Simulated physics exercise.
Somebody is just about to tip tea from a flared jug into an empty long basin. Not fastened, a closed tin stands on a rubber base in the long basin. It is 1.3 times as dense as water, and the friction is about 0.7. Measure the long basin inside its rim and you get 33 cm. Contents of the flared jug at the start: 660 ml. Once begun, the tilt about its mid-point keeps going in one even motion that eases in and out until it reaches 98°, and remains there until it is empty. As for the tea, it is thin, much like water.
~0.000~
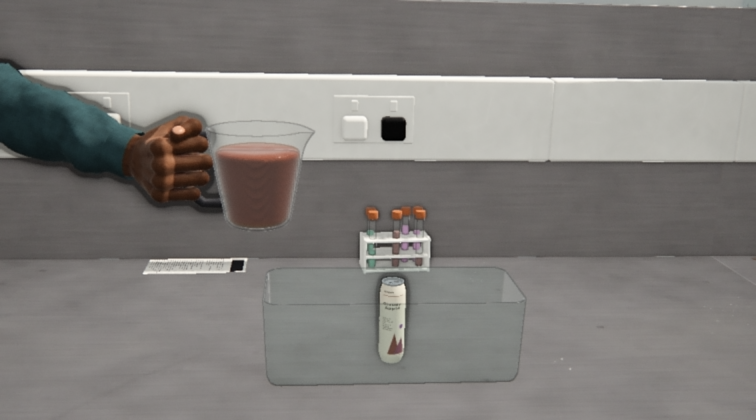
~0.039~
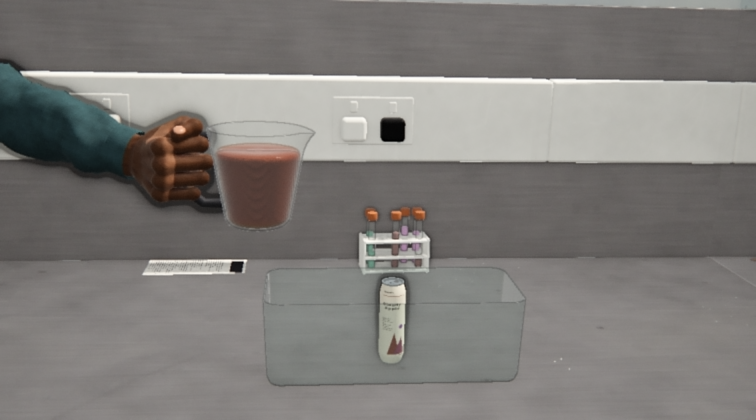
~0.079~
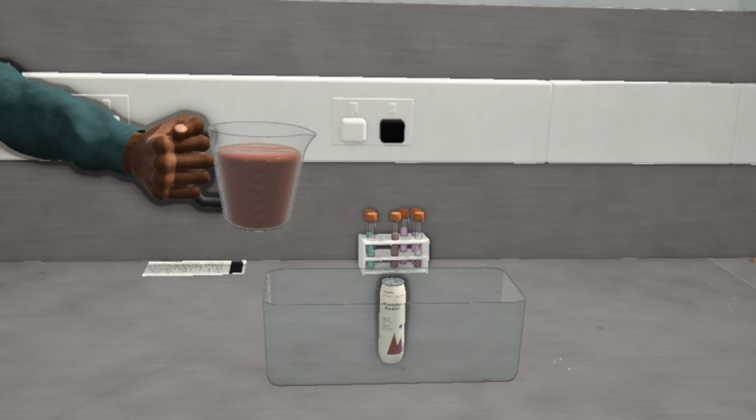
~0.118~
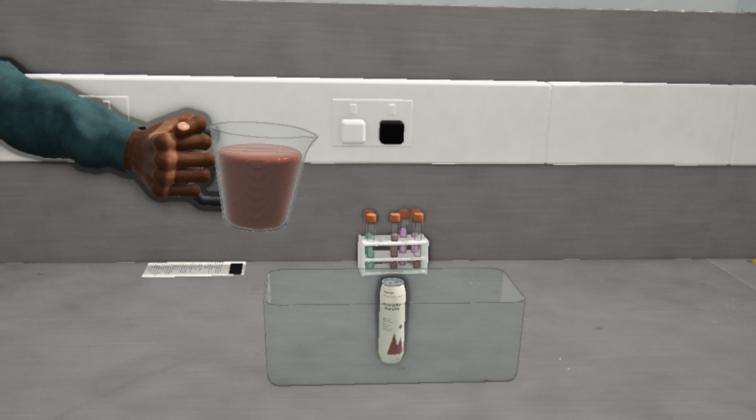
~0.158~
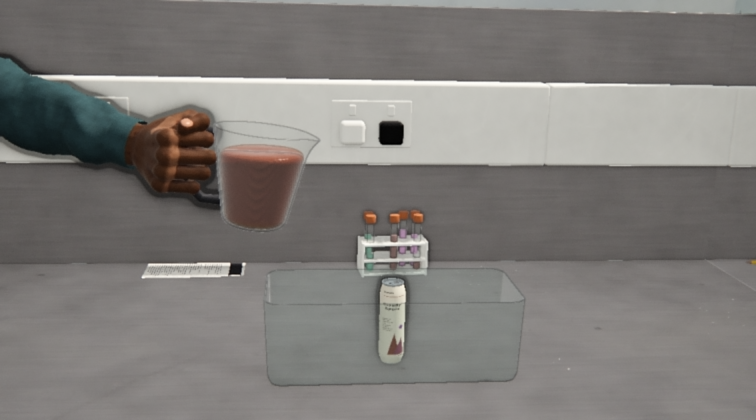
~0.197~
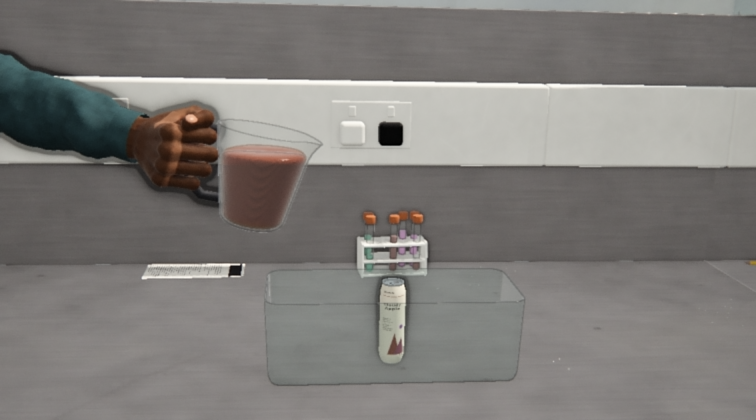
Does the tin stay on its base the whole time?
Yes, it stays upright.
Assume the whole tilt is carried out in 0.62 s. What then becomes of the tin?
The tin stays balanced.
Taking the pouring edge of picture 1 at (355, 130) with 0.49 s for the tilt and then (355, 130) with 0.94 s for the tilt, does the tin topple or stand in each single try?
First it tips over; then it tips over.
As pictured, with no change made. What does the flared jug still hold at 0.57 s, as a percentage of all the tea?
Some 82 % of it is still there.
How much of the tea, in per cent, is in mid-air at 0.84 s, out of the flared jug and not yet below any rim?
22 per cent or so.
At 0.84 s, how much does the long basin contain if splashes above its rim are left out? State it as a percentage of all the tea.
52 %, more or less.
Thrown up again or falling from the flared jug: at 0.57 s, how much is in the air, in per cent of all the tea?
Close to 18 per cent, I'd say.
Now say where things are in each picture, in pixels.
It leans 0°; its right rim is at (315, 130); the tea meets the walls at (215, 149) and (301, 150); the long basin's rim runs from (265, 287) to (515, 285); the tin's top is at (393, 285), in the first picture.
It leans 0°; its right rim is at (315, 131); the tea meets the walls at (215, 149) and (301, 150), in the second picture.
It leans 2°; its right rim is at (317, 133); the tea meets the walls at (216, 149) and (302, 151), in the third picture.
It leans 4°; its right rim is at (318, 135); the tea meets the walls at (217, 149) and (303, 152), in the fourth picture.
It leans 7°; its right rim is at (321, 139); the tea meets the walls at (219, 150) and (305, 153), in the fifth picture.
It leans 10°; its right rim is at (323, 143); the tea meets the walls at (221, 150) and (308, 153), in the sixth picture.
By 0.57 s the tilt is 65° and 81 per cent is still to pour; the tin stands where it began.
By 0.84 s the tilt is 95° and 26 per cent is still to pour; the tin stands 1 cm from where it began.
By 1.13 s the tilt is 98° and 2 per cent is still to pour; the tin stands 1 cm from where it began.
By 1.44 s the tilt is 98° and 0 per cent is still to pour; the tin stands 1 cm from where it began.
At rest the tin stands 1 cm from where it began.
